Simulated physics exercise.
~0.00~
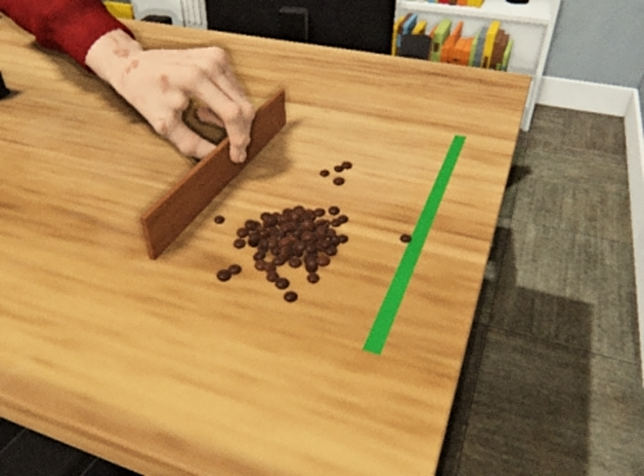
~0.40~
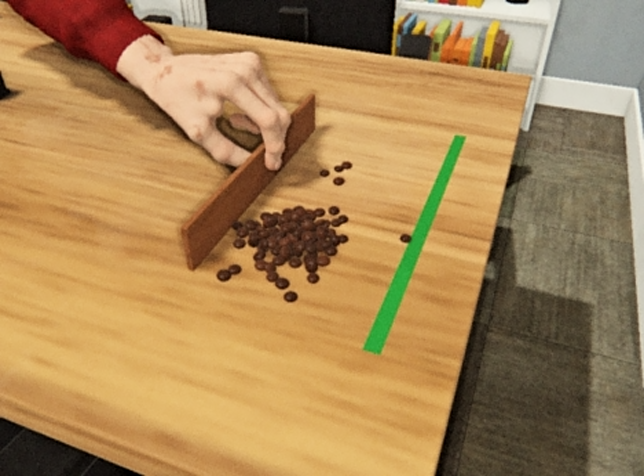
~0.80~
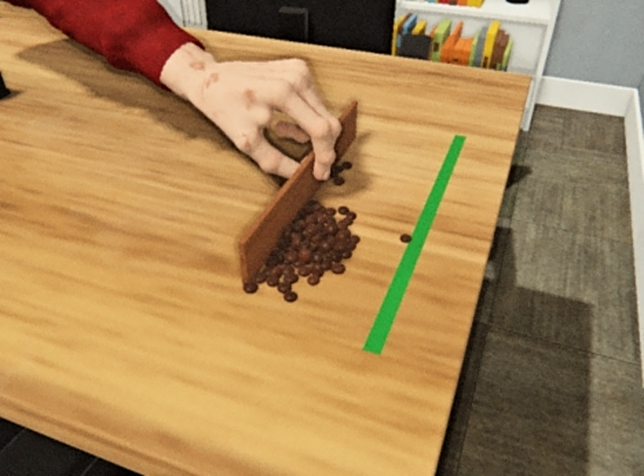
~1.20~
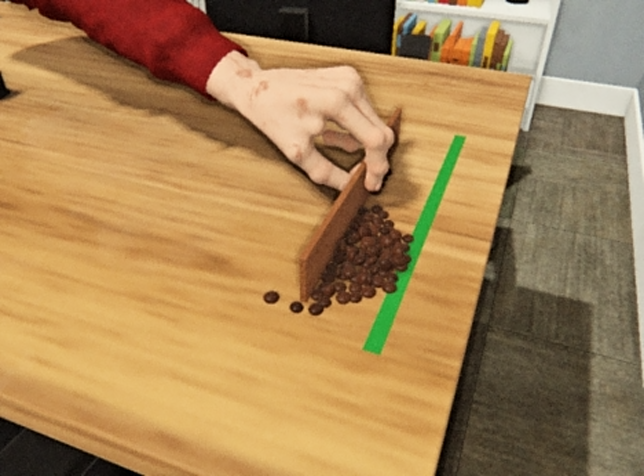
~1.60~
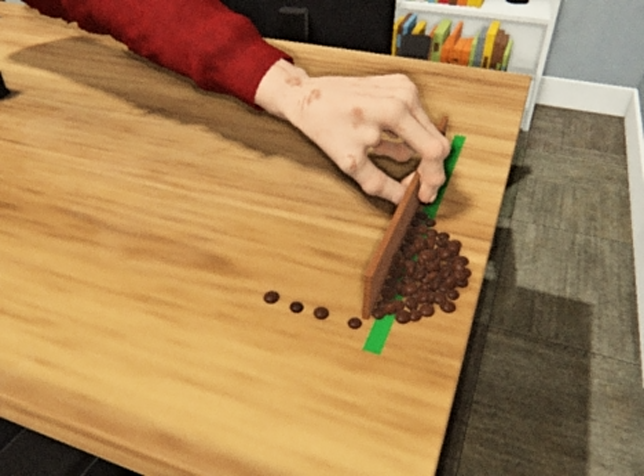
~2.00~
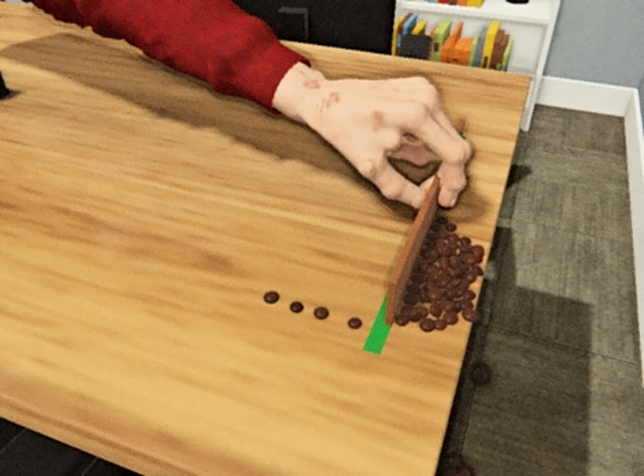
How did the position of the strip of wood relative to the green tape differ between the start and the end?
At the start the strip of wood stood well to the left of the green tape, with the brown pieces between them. By the end it had moved right and was standing at the tape.
